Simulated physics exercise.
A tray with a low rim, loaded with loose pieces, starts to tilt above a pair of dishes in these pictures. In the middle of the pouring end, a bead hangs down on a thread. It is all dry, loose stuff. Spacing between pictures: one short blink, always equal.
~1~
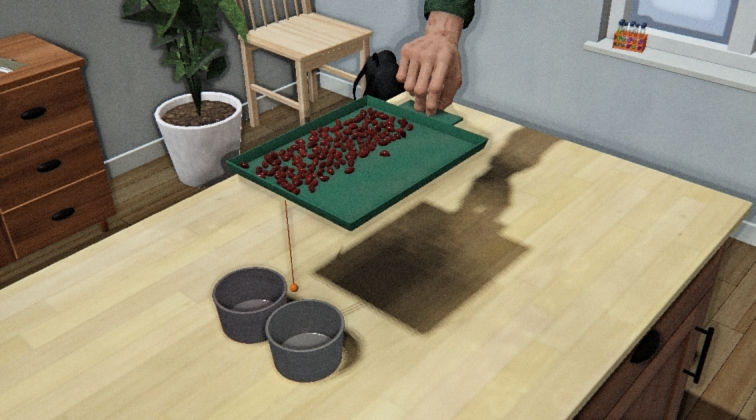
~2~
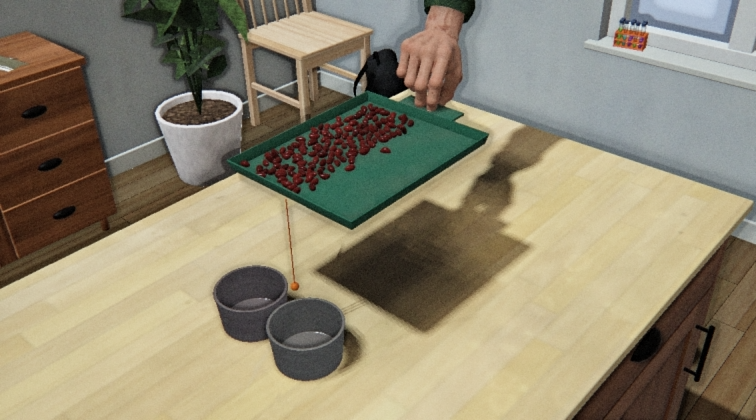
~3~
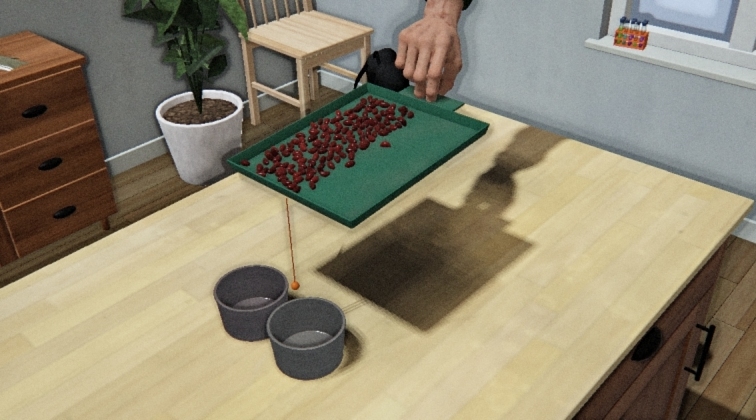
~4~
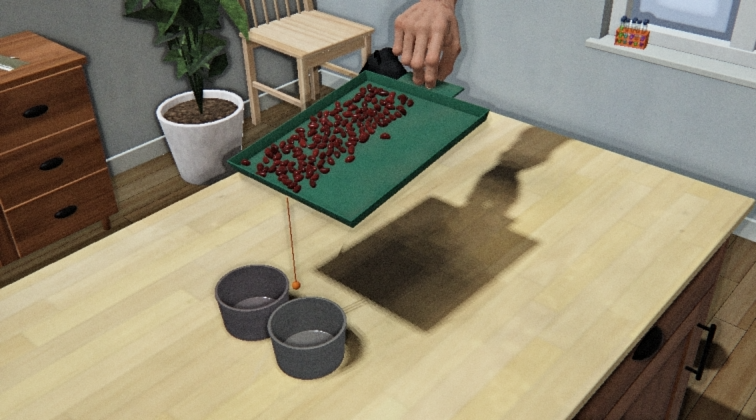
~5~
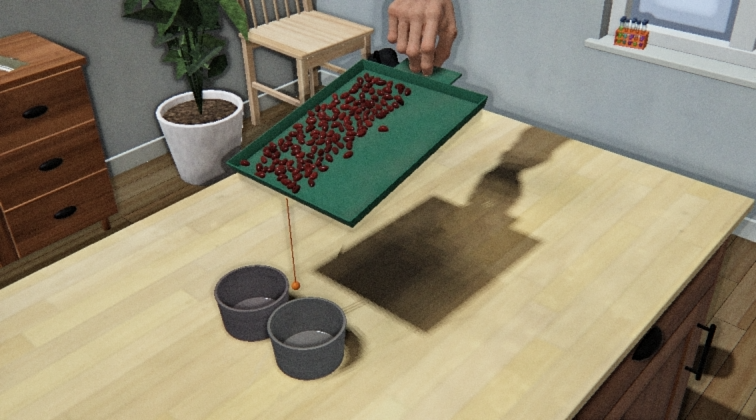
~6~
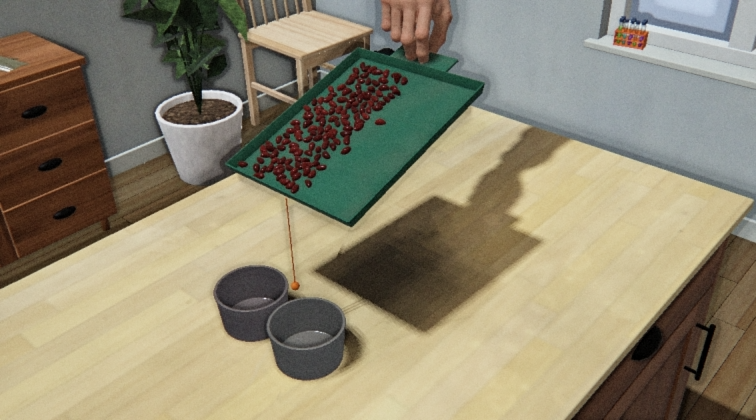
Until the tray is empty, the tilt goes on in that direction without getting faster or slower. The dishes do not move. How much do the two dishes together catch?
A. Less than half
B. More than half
Answer: B.
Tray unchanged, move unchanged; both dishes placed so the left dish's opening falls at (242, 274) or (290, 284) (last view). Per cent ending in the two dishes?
Trial 1 40%, trial 2 0%.
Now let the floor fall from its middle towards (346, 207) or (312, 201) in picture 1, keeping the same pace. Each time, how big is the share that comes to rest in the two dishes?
I'd say roughly 30 percent with the first slope, 50 percent with the other.
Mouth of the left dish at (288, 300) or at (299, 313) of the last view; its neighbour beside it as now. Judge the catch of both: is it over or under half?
Try 1: A minority of it. Try 2: A minority of it.
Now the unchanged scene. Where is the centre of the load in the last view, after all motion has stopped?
Somewhere around (259, 323) in the final view.
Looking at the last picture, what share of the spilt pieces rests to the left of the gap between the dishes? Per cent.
It comes to near 90 percent of the spill.
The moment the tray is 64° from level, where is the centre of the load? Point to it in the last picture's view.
The load is centred around (273, 162).
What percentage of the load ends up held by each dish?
In the left dish you'd find about 40 % of the load, and in the right dish about 30 %.
Shortly afterwards, tray tipped steeply; all but a few on the tray; a little in the air.
Next, tray tipped past a quarter turn; a little on the tray; near a quarter in the right dish; near a third in the left dish; near a quarter outside both; near a quarter in the air.
Some moments later, tray tipped past a quarter turn; near a quarter in the right dish; near a third in the left dish; near a third outside both.
In the end, tray tipped past a quarter turn; near a quarter in the right dish; near a third in the left dish; near a third outside both.
